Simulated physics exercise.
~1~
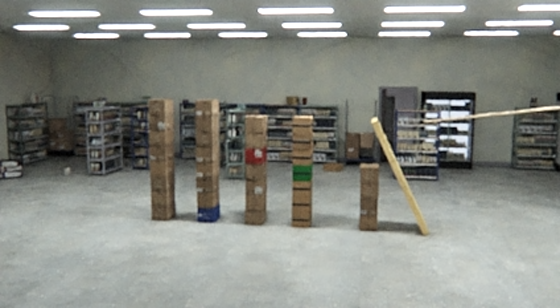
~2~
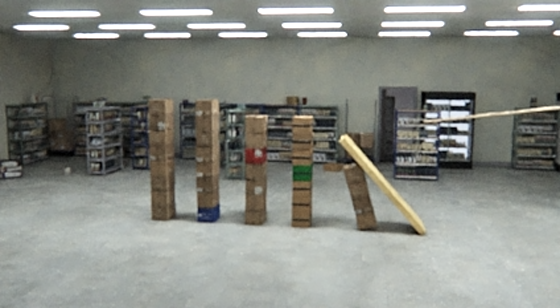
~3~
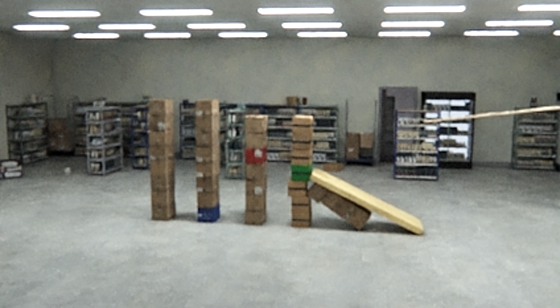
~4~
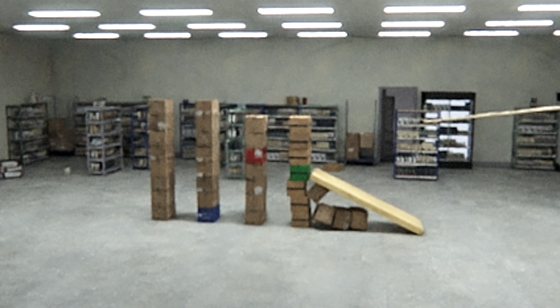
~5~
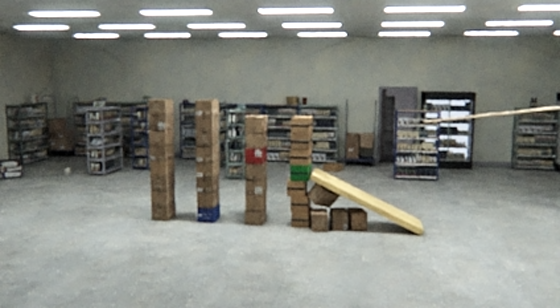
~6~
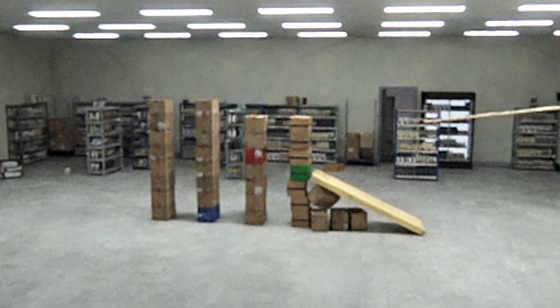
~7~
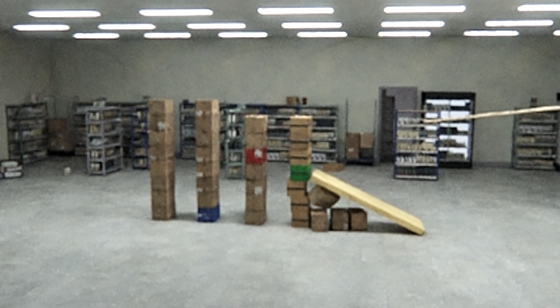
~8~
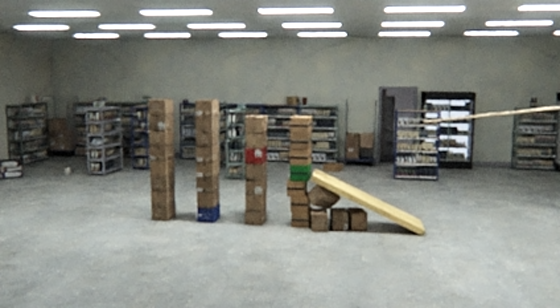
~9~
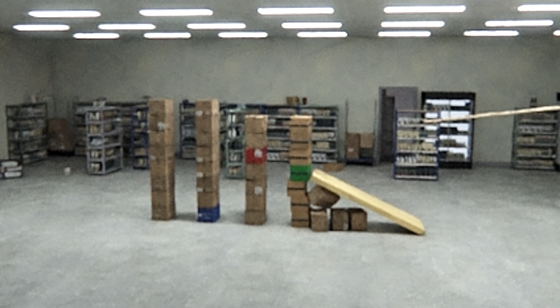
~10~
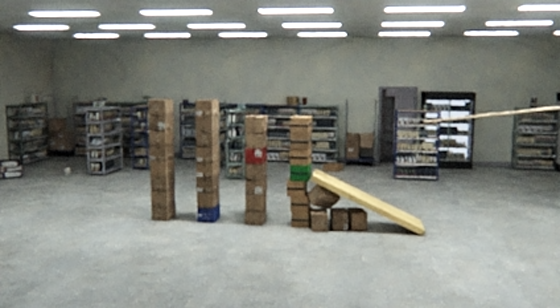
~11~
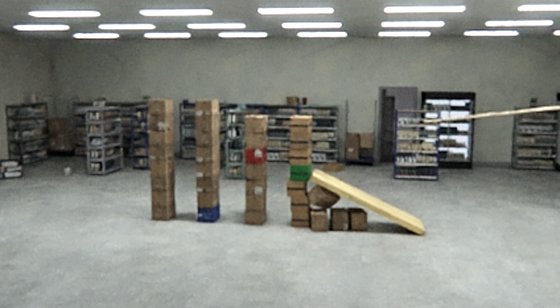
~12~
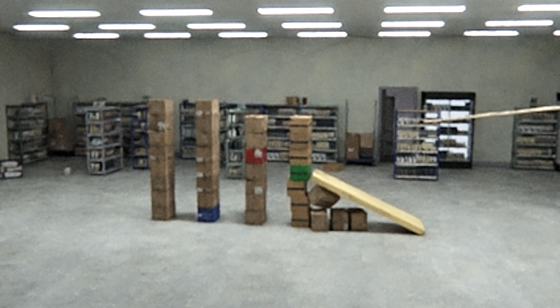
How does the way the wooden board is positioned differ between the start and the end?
At the start the board is nearly upright, leaning to the left by the shortest column. By the end it has gone over onto its side at a low slant, with its upper end against the next column.
